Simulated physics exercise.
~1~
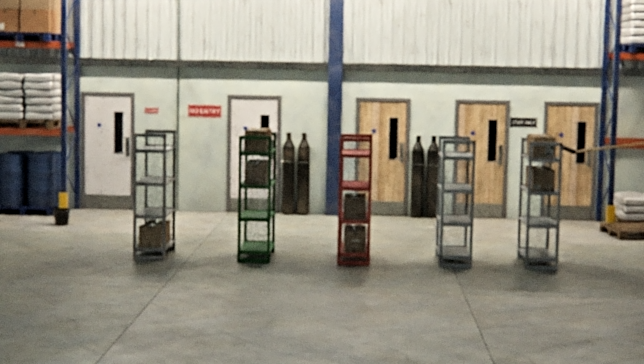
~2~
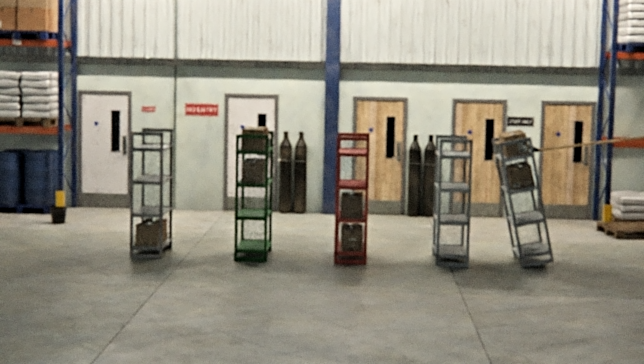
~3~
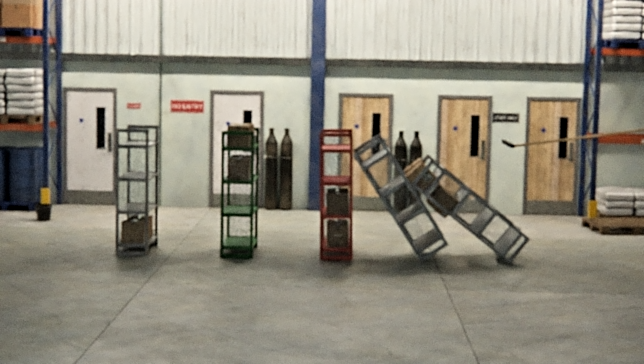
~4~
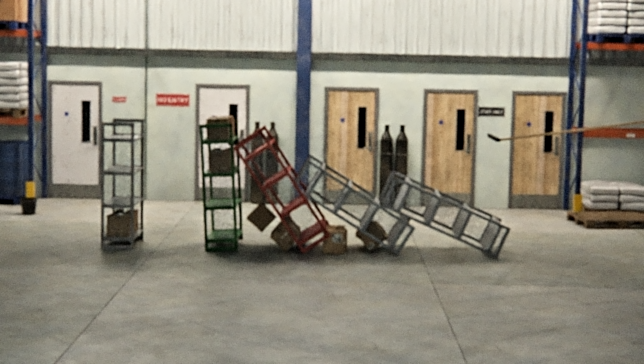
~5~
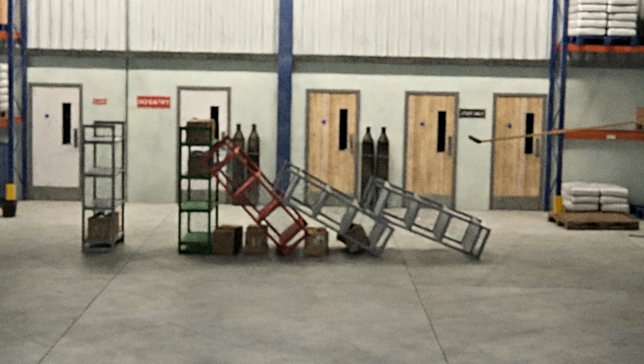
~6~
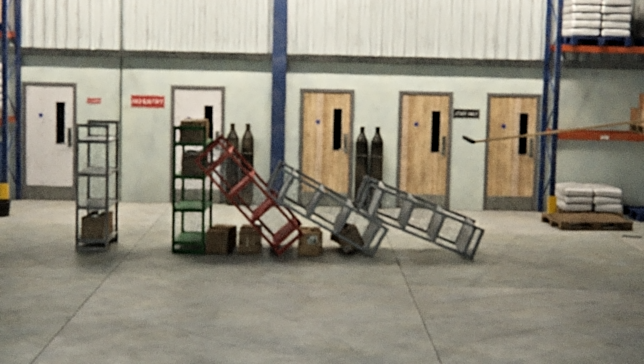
To begin with, five open shelving racks stand in a spaced row across a warehouse floor, a green one and a red one among grey ones, some holding brown cartons. A long pole reaching in from the right tips the rightmost rack leftward. It falls against its grey neighbour, which topples into the red rack as the pole stays behind. Cartons spill onto the floor while the red rack tilts left and comes to lean against the green one. At the end, three racks rest slanted against one another, while the green rack and the far left grey rack remain standing.
